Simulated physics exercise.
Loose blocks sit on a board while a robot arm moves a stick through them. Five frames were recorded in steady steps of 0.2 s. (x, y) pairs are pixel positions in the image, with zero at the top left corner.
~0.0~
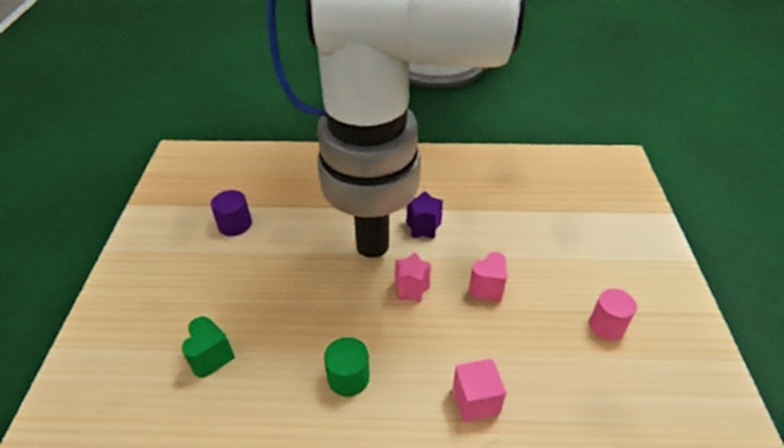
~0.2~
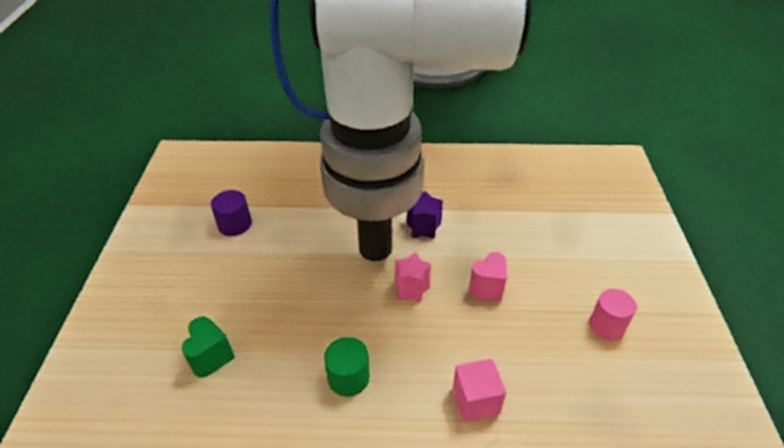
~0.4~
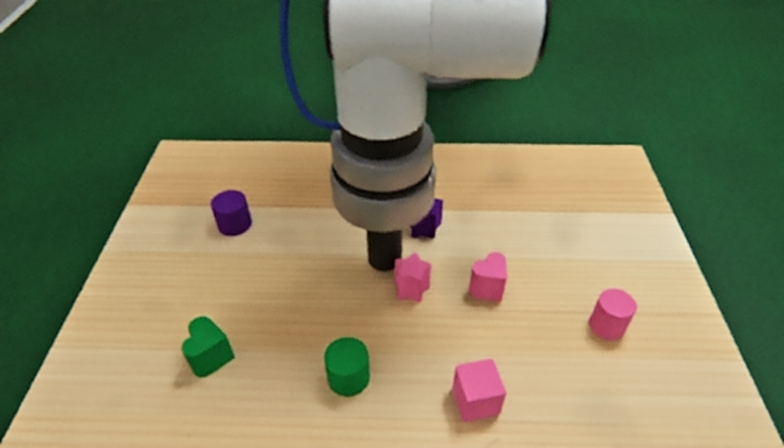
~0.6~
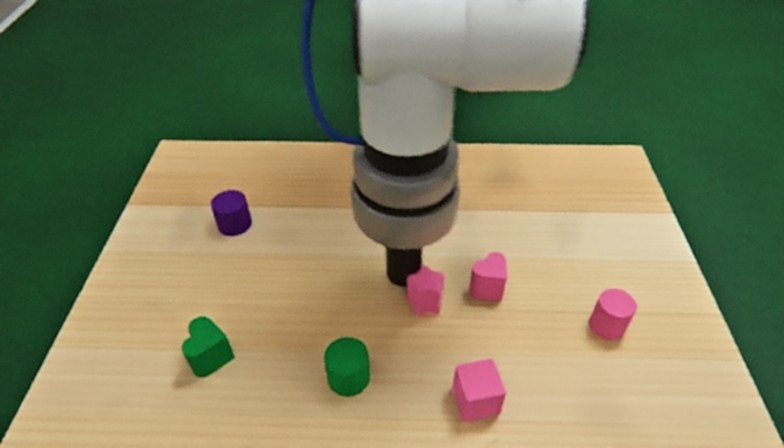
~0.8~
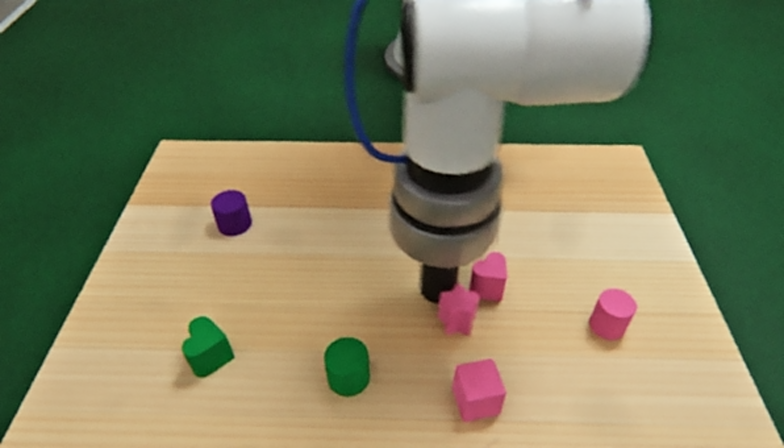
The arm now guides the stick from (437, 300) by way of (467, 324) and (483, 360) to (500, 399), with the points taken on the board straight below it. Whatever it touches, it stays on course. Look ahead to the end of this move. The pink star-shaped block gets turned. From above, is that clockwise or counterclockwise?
It is turned anticlockwise.
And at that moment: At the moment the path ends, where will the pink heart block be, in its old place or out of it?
The pink heart block does not move.
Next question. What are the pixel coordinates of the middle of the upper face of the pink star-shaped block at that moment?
It ends at (545, 389).
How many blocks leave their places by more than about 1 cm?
Two blocks, no more.
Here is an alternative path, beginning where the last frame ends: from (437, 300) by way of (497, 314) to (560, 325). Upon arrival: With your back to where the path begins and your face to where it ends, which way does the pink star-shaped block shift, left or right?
Facing from start to end, it will go to the right.
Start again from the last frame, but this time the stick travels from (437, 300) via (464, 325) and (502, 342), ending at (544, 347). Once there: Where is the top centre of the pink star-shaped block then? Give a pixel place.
Top centre: (533, 354).
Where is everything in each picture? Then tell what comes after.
Stick tip (373, 246); block tops, pink star-shaped block (413, 266); pink square block (481, 379); pink heart block (492, 266), in the first frame.
Stick (376, 249); blocks unchanged, in the second frame.
Stick (385, 259); blocks unchanged, in the third frame.
Stick (404, 274); pink star-shaped block (427, 279), in the fourth frame.
Stick (438, 290); pink star-shaped block (460, 299); pink square block (481, 379); pink heart block (492, 266), in the fifth frame.
The first path, step by step. One third of the way, stick (469, 314); pink star-shaped block (493, 327).
Two thirds of the way, stick (486, 351); pink star-shaped block (519, 361).
At the end, stick (503, 390); pink star-shaped block (545, 389), turned 40° anticlockwise; pink square block (481, 409), turned 60° clockwise; pink heart block in place.
